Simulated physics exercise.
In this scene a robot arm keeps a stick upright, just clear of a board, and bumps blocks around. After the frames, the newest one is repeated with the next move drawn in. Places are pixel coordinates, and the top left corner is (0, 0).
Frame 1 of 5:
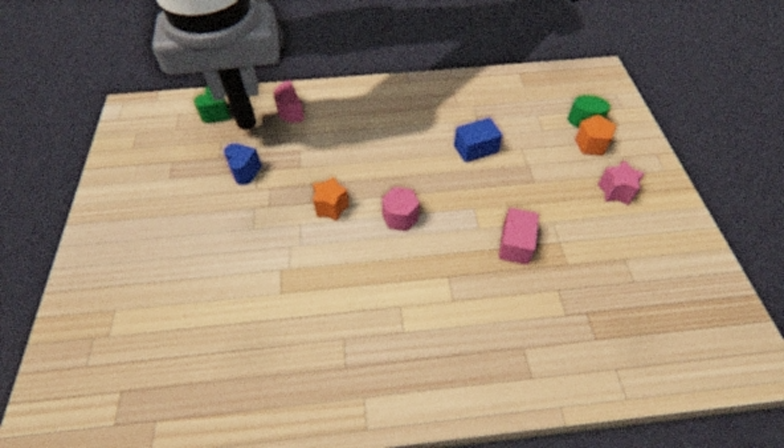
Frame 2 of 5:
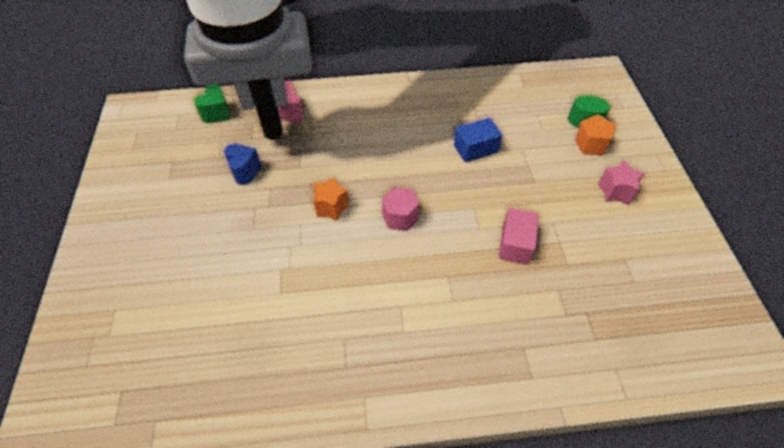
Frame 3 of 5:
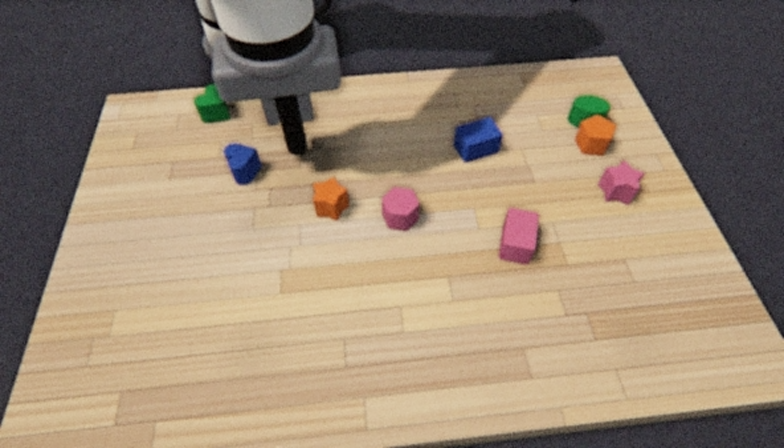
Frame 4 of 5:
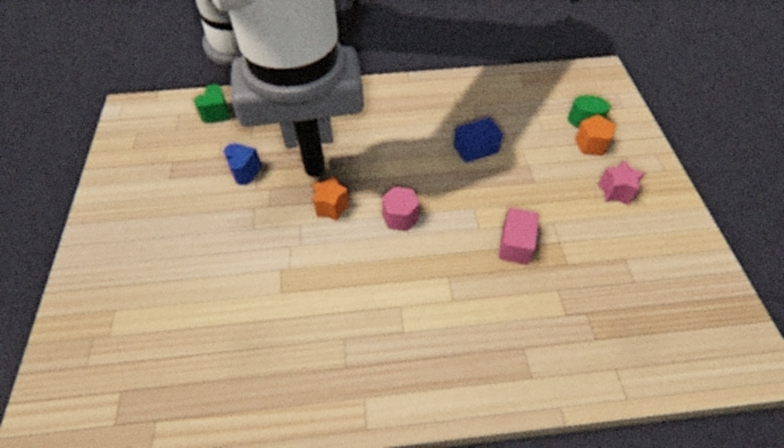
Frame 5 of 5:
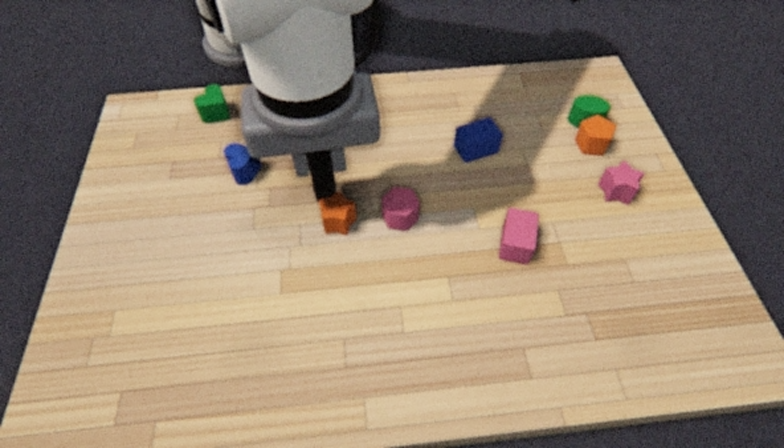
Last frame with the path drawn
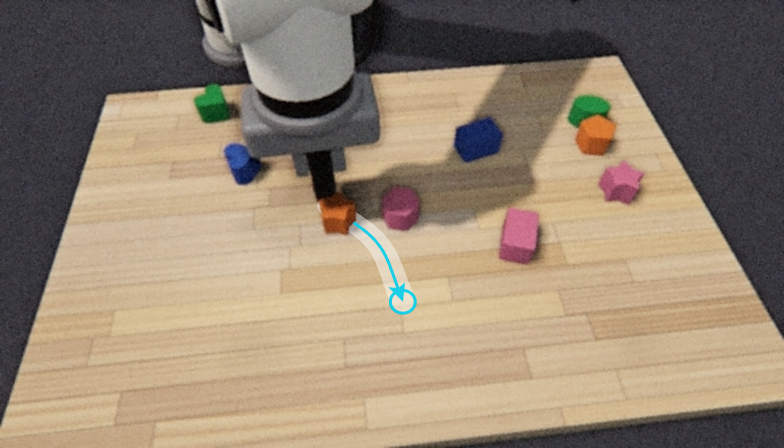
A robot arm lowers its black stick across the wooden board and nudges the orange star-shaped block slightly.
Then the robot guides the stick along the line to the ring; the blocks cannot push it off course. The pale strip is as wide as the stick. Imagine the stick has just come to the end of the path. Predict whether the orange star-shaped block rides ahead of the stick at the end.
It falls back or aside.
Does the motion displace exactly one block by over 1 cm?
Yes, that is what happens.
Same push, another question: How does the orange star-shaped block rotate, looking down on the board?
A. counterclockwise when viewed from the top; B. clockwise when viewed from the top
Correct choice: B.
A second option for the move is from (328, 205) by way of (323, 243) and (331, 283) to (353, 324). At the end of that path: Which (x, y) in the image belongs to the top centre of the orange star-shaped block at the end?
If I read the scene right, the answer is (347, 236).
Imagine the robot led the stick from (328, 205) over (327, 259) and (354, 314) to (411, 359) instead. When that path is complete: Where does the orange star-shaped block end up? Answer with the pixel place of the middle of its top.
I'd place it at (351, 241), taking the centre of its top.
The drawn path runs from (328, 205) through (361, 228) and (388, 260) to (403, 302).
What follows on the original path. One third of the way, stick at (361, 221); orange star-shaped block at (356, 233), turned 35° clockwise.
Two thirds of the way, stick at (388, 254); orange star-shaped block at (361, 252), turned 100° clockwise.
At the end, stick at (403, 295); orange star-shaped block at (361, 254), turned 110° clockwise; pink hexagonal block not moved.
